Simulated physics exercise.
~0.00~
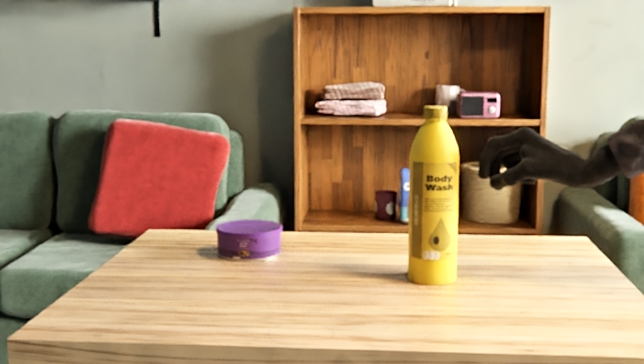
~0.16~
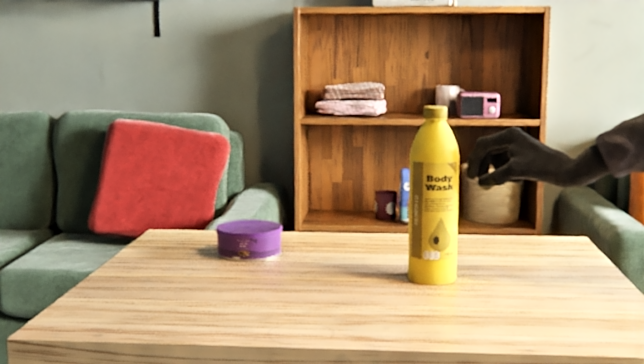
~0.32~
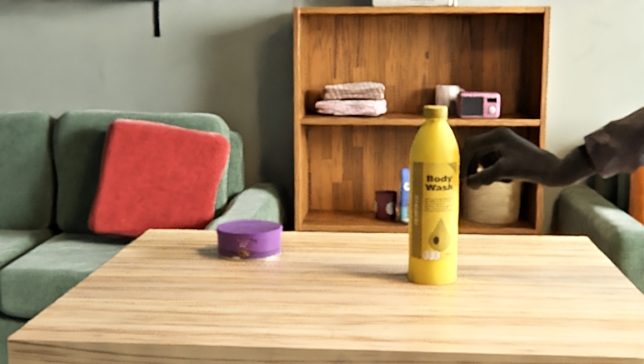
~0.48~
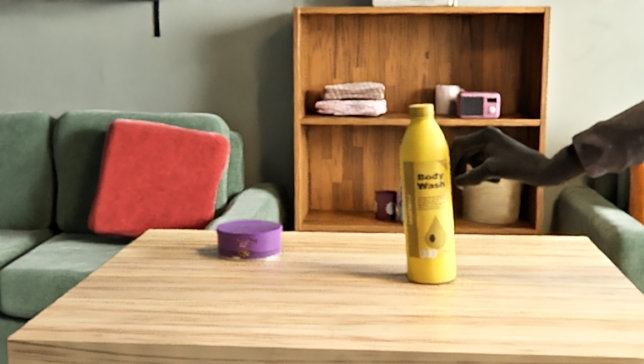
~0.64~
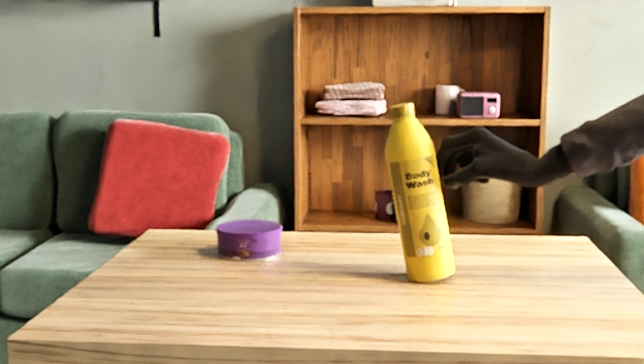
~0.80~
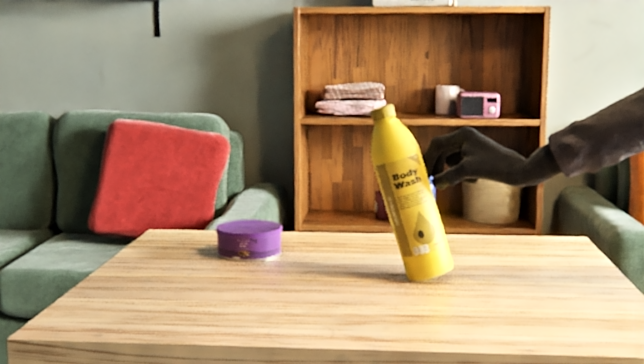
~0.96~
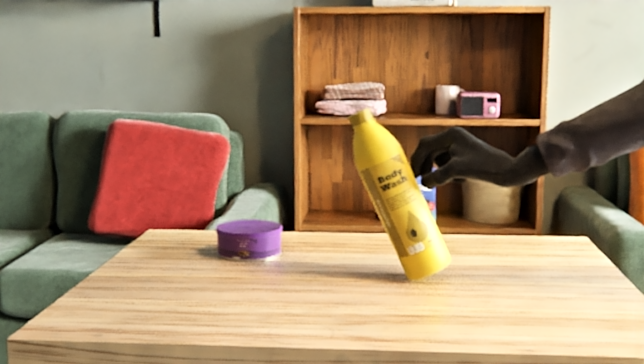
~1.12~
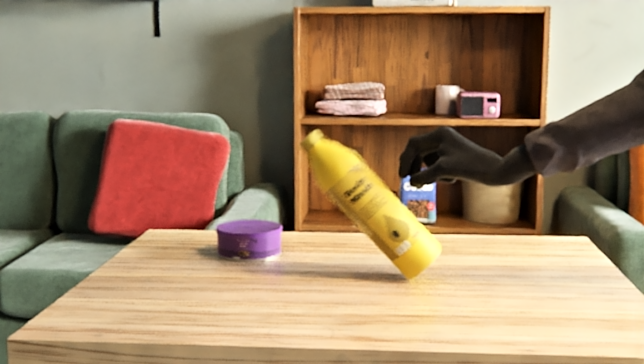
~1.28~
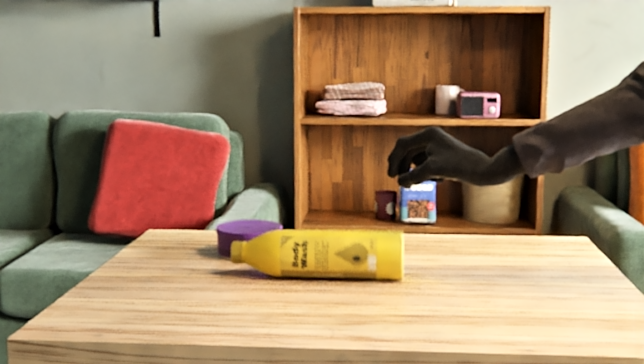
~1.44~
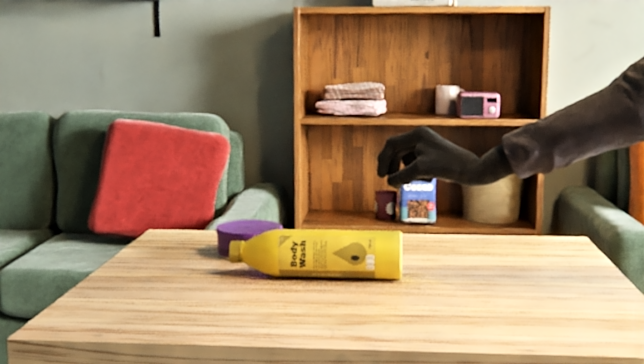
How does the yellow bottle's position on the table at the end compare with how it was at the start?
At the start the yellow bottle stands upright on the table, but by the end it is lying on its side with its cap pointing left.
